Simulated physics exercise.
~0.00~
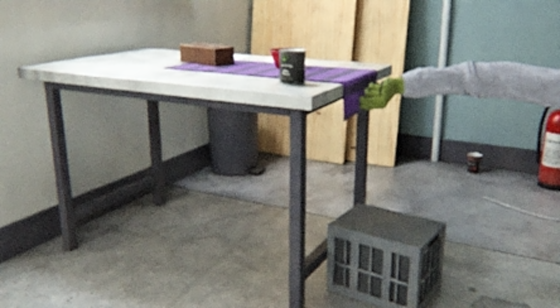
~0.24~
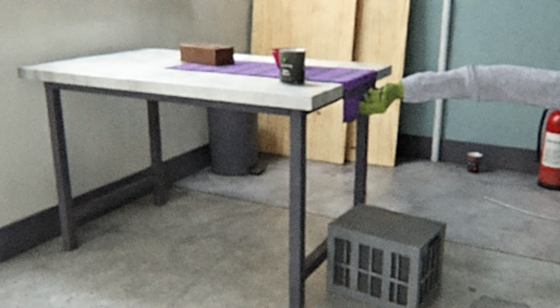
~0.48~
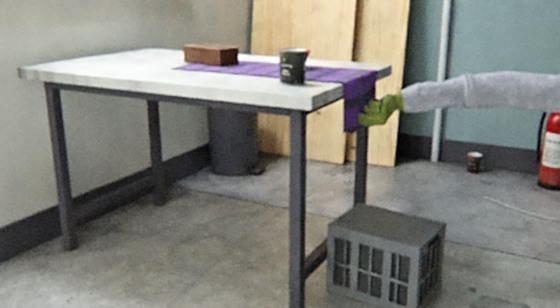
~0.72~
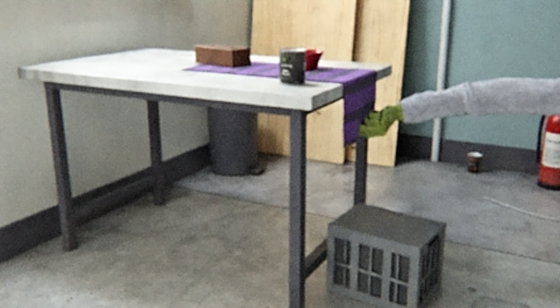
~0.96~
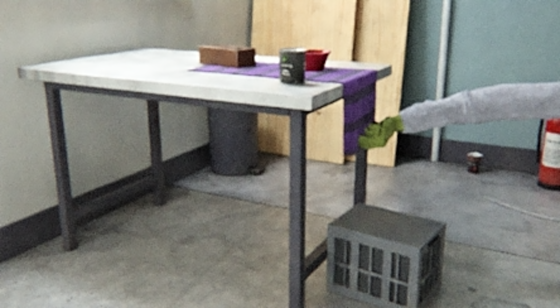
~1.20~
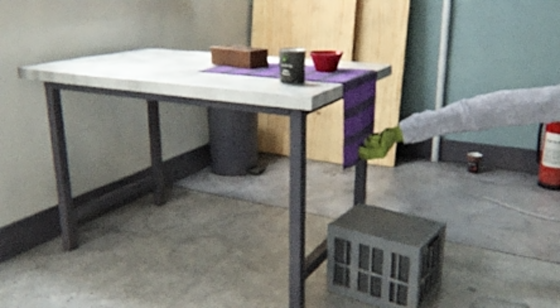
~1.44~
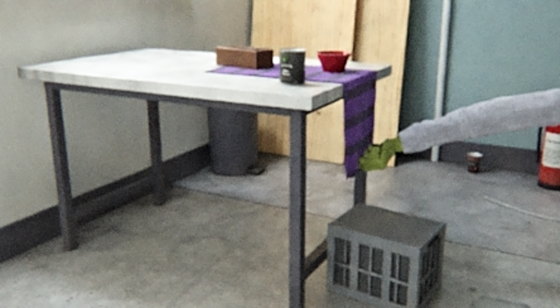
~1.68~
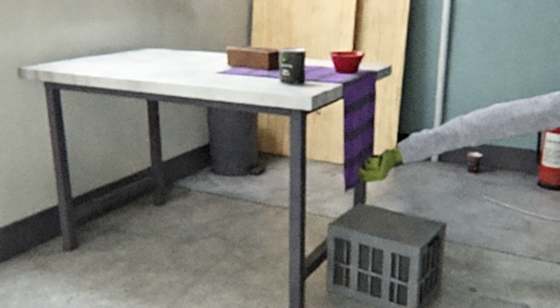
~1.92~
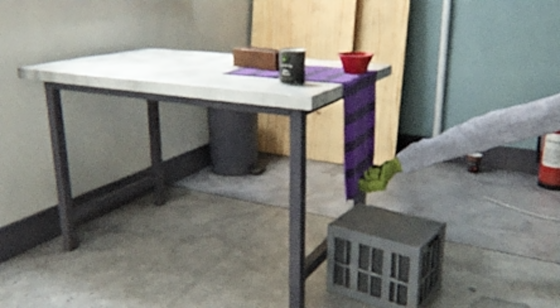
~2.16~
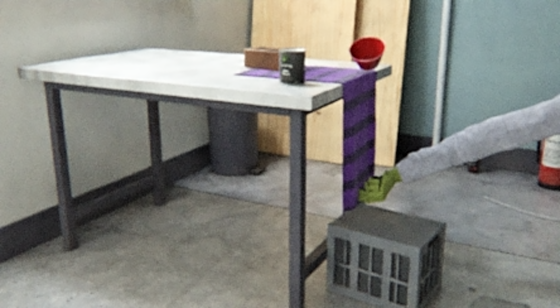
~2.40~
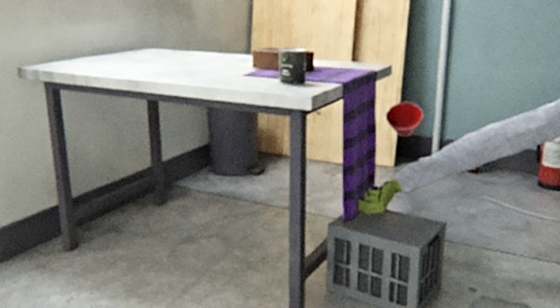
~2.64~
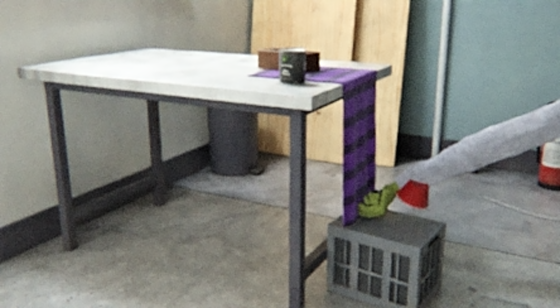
A gloved green hand at the end of a grey sleeve, reaching in from the right, draws a purple scarf down over the right end of a pale-topped workbench, seen from a still viewpoint. A brown brick, a red bowl and a black tin are on the table, with a grey crate on the floor below. As the hem sinks, the brick and bowl ride rightward with the cloth, while the tin stays put. The bowl reaches the edge, tips and falls past the hand. Finally, the hem is at the crate, still held, the bowl is down beside the hand, and the brick and tin remain on the table.
